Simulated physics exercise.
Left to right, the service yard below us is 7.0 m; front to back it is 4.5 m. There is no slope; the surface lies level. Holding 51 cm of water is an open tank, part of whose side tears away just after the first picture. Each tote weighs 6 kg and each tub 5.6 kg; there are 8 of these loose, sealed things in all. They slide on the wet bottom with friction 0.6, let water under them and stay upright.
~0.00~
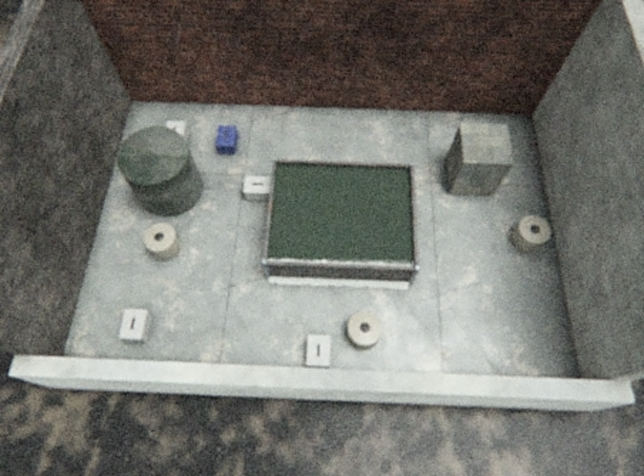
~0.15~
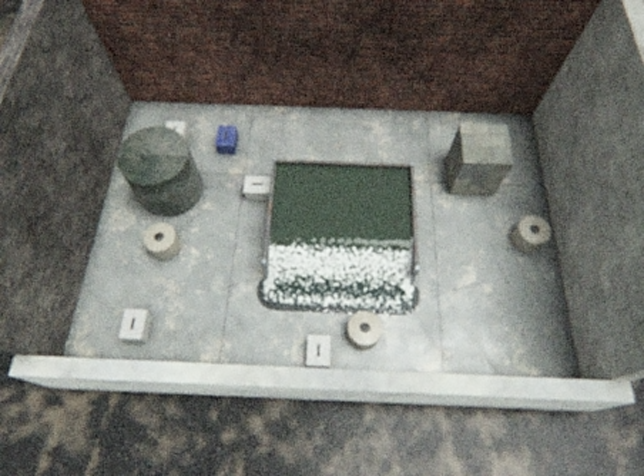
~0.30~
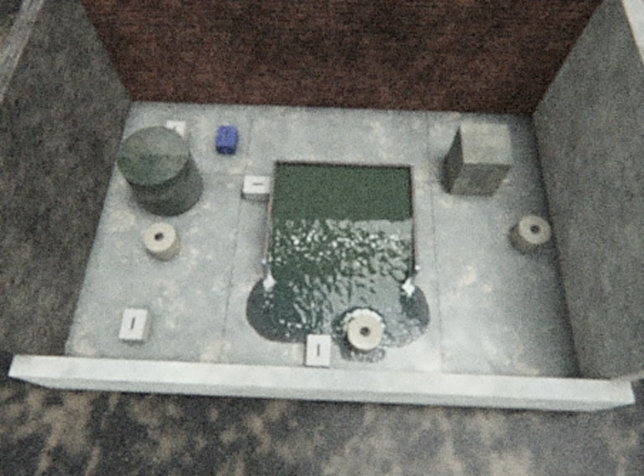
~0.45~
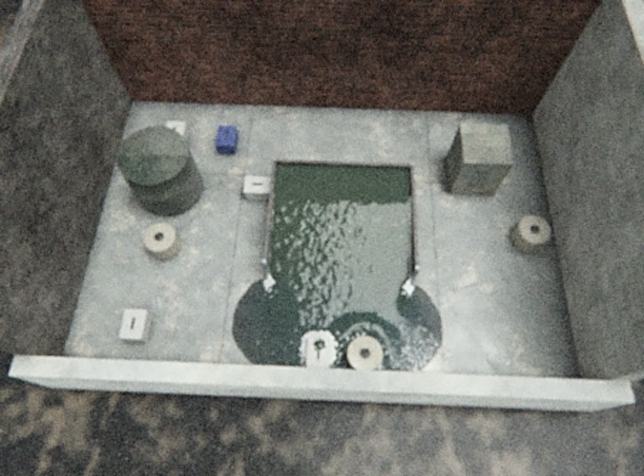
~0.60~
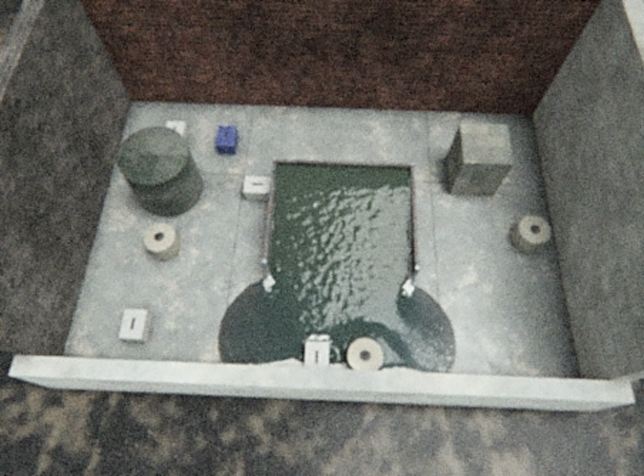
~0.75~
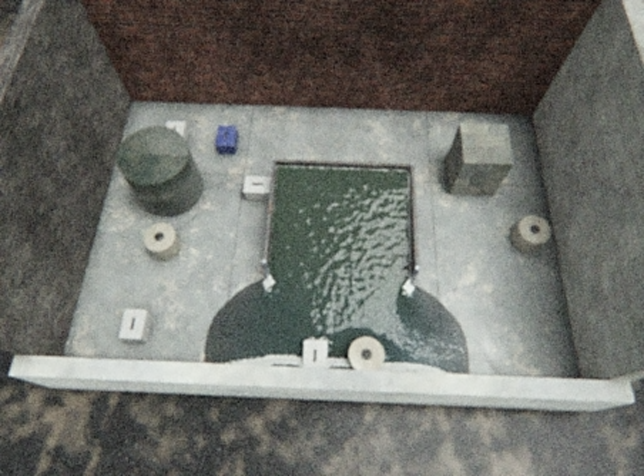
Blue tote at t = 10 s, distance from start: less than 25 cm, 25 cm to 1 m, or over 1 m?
25 cm to 1 m.
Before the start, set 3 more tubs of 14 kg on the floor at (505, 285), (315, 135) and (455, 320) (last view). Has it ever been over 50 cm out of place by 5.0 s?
Result, in listed order: Exceeded / not exceeded / exceeded.
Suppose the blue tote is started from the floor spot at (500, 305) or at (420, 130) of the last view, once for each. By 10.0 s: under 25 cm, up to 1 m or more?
Run 1: It is pushed far off. Run 2: It is pushed far off.
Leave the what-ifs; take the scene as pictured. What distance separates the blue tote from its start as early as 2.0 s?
It has shifted about 0 cm.
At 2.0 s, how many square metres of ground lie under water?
I'd put it close to 12.0 m2.
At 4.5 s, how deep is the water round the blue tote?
I'd put it at about 0 cm.
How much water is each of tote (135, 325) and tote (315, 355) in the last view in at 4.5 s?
First about 12 cm, second about 14 cm.
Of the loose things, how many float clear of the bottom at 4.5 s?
The number is 4.
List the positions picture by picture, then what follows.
The blue tote at (226, 136), on the bottom; water covers 3.3 m2; 0 of 8 have shifted, in the first frame.
The blue tote at (226, 136), on the bottom; 4.3 m2 under water; 0 of 8 have shifted, in the second frame.
The blue tote at (226, 136), on the bottom; 5.3 m2 under water; 1 of 8 have shifted, in the third frame.
The blue tote at (226, 136), on the bottom; water covers 6.5 m2; 1 of 8 have shifted, in the fourth frame.
The blue tote at (226, 136), on the bottom; water covers 7.3 m2; 2 of 8 have shifted, in the fifth frame.
The blue tote at (226, 136) rests on the ground; 7.5 m2 under water; 2 of 8 have shifted, in the sixth frame.
After 2.0 s the blue tote is near (226, 136), 0.0 m from its start, aground; 2 afloat.
After 4.5 s the blue tote is near (226, 136), 0.0 m from its start, aground; 4 afloat.
After 7.0 s the blue tote is near (228, 137), 0.0 m from its start, aground; 4 afloat.
After 10.0 s the blue tote is near (221, 114), 0.4 m from its start, afloat; 8 afloat.
